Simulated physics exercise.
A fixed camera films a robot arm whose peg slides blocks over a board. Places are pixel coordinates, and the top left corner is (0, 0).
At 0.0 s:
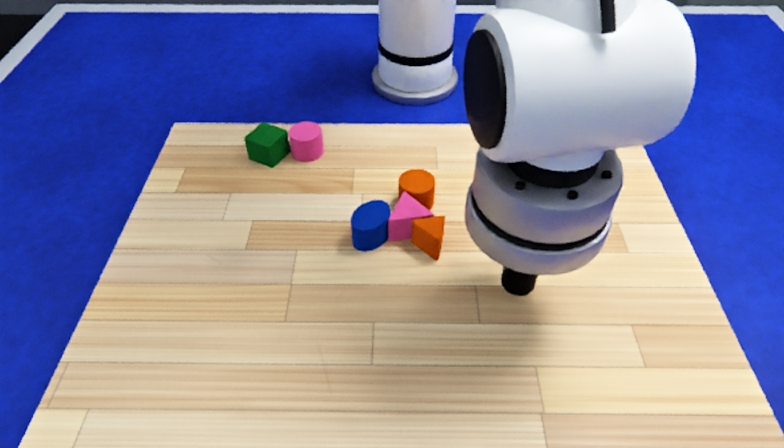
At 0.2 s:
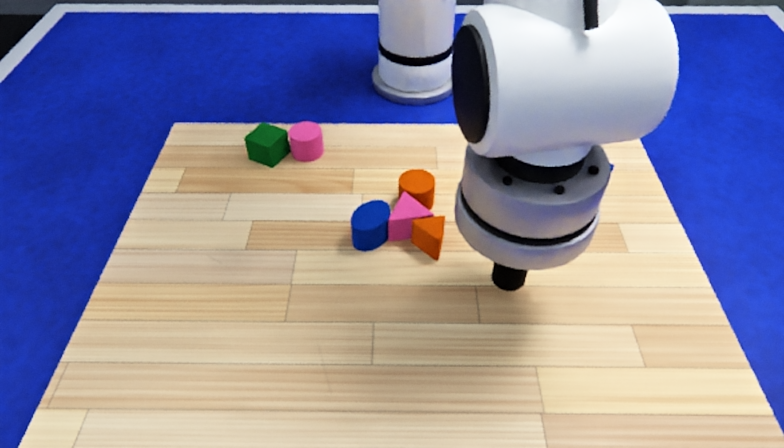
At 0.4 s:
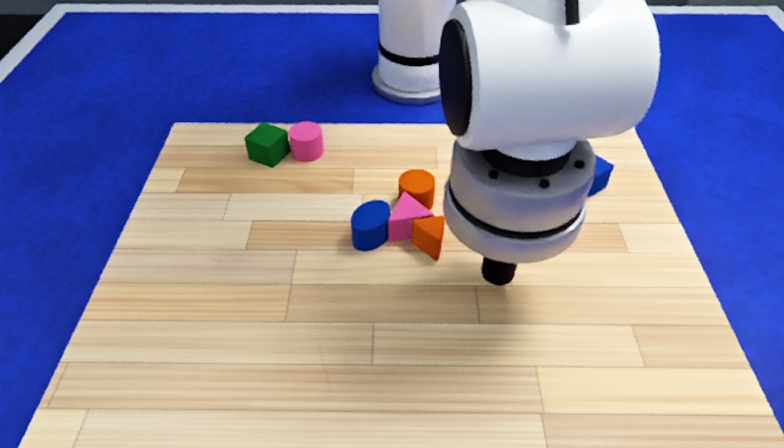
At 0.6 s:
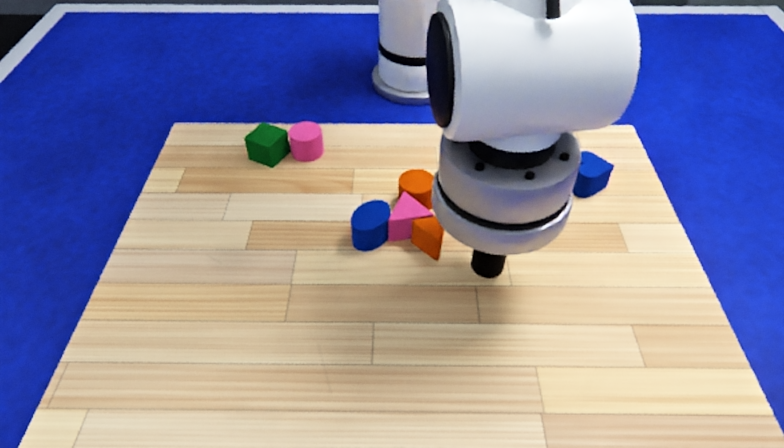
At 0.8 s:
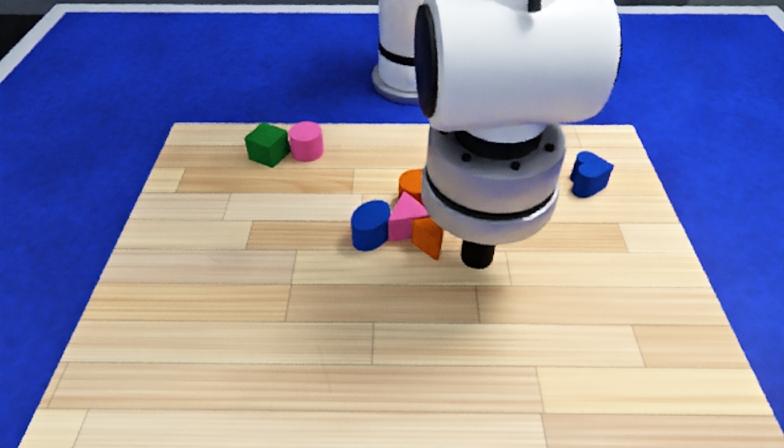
The clip shows a white robot arm with a black peg above a wooden board holding small colored blocks; the arm moves slightly left and away from the viewer, revealing a blue block at right, while the blocks stay still.
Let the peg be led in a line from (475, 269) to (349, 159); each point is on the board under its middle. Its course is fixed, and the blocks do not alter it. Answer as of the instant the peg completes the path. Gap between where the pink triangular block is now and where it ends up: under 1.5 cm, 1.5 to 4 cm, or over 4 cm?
Overall it shifts more than 4 cm.
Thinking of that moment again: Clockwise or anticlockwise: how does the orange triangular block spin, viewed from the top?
My answer: Anticlockwise.
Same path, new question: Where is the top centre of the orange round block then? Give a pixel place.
It will likely be found at (405, 153).
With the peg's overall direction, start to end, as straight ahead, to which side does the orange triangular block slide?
Its sideways move is to the left.
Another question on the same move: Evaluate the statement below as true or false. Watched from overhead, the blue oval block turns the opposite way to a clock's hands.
This is true.
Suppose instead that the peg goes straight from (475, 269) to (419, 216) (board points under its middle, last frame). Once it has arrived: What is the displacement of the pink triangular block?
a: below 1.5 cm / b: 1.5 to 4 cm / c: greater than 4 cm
b
What follows on the original path. One third of the way, peg (427, 215); pink triangular block (398, 198), turned 30° anticlockwise; orange triangular block (405, 217), turned 30° anticlockwise.
Two thirds of the way, peg (385, 179); blue oval block (364, 212), turned 20° anticlockwise; pink triangular block (360, 179); orange round block (407, 154); orange triangular block (403, 215), turned 50° anticlockwise.
At the end, peg (348, 147); blue oval block (364, 212), turned 20° anticlockwise; pink triangular block (360, 179), turned 125° anticlockwise; orange round block (405, 153); orange triangular block (403, 215), turned 50° anticlockwise.
